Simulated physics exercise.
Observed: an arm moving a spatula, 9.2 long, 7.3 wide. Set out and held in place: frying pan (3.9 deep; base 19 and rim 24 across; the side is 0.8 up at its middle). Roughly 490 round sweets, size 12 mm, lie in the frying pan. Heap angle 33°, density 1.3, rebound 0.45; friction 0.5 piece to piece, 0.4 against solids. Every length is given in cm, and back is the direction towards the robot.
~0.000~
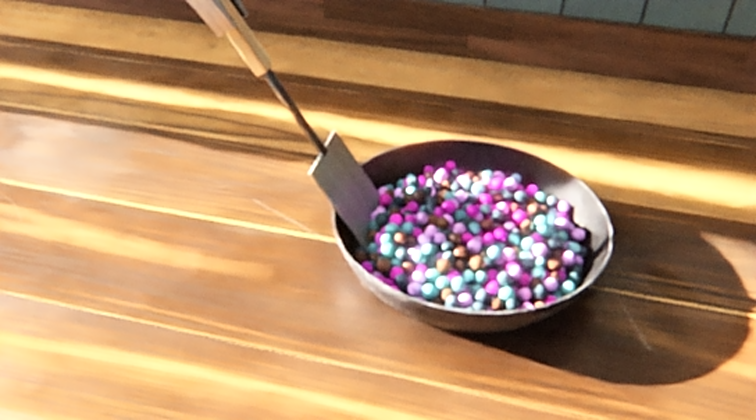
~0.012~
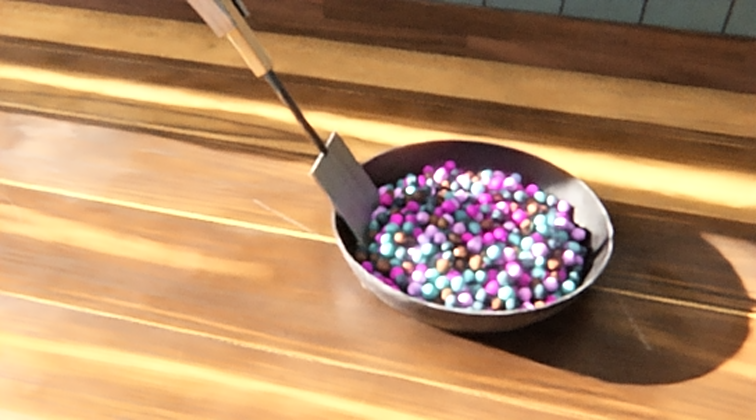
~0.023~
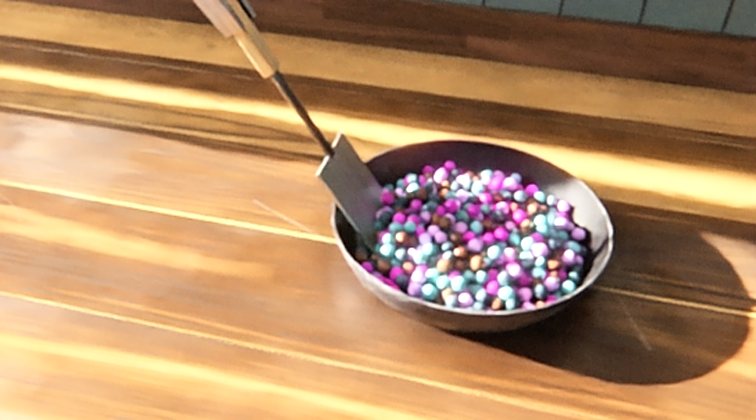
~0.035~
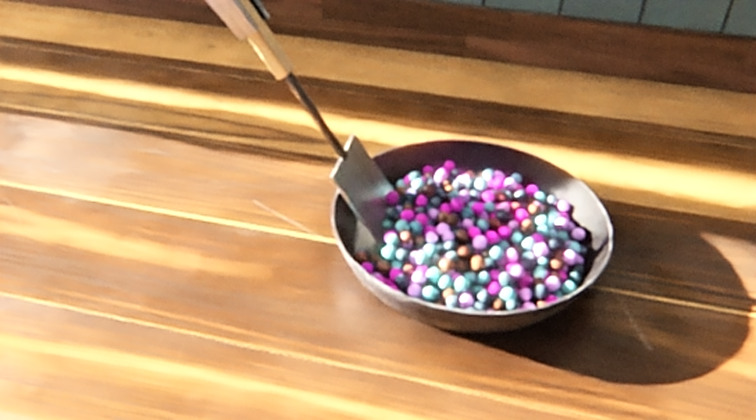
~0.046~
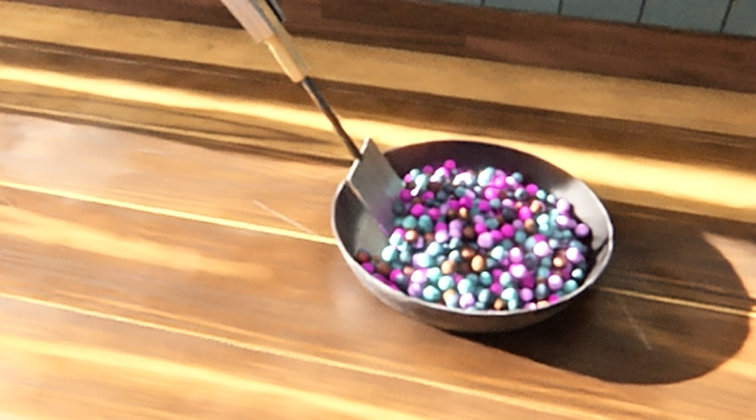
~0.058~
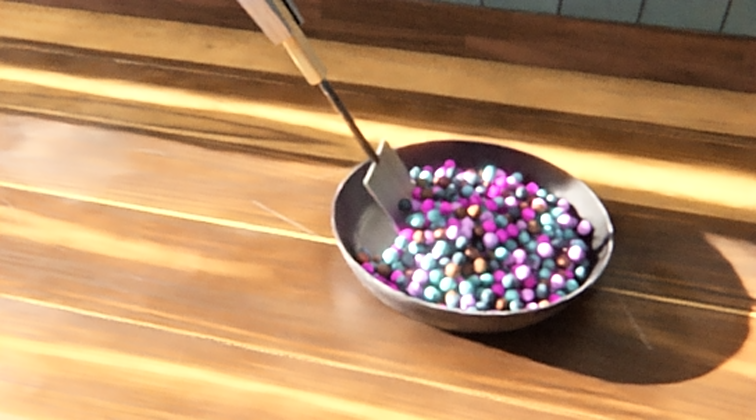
Spatula pushing slowly rightward through pink, blue, white and brown round sweets in a frying pan on a sunlit wooden surface.
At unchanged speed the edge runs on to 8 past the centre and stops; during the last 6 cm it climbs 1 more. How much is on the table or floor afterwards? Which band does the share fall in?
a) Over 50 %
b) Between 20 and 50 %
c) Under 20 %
b.
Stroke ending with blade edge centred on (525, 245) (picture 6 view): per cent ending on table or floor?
20 %, roughly.
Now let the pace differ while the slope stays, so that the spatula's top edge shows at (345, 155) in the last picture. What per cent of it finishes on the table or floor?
10 %.
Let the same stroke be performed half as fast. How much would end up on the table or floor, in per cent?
About 10 in a hundred.
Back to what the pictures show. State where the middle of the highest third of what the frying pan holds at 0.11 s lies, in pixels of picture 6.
I'd say close to (510, 216).
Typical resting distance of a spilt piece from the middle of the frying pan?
Roughly 26 centimetres.
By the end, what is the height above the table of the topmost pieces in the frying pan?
About 4.5 cm above the table.
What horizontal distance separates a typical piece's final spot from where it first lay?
The answer is about 4 cm.
After 0.09 s, sloping 56°, highest piece 8 above the table; 490 in the frying pan.
After 0.11 s, sloping 56°, highest piece 9 above the table; 490 in the frying pan.
After 0.33 s, sloping 56°, highest piece 8 above the table; 349 in the frying pan, 127 on the table or floor, 14 on the blade or in flight.
After 1.38 s, sloping 56°, highest piece 4 above the table; 349 in the frying pan, 141 on the table or floor.
At rest, 349 in the frying pan, 141 on the table or floor. That is 29 % on the table or floor.
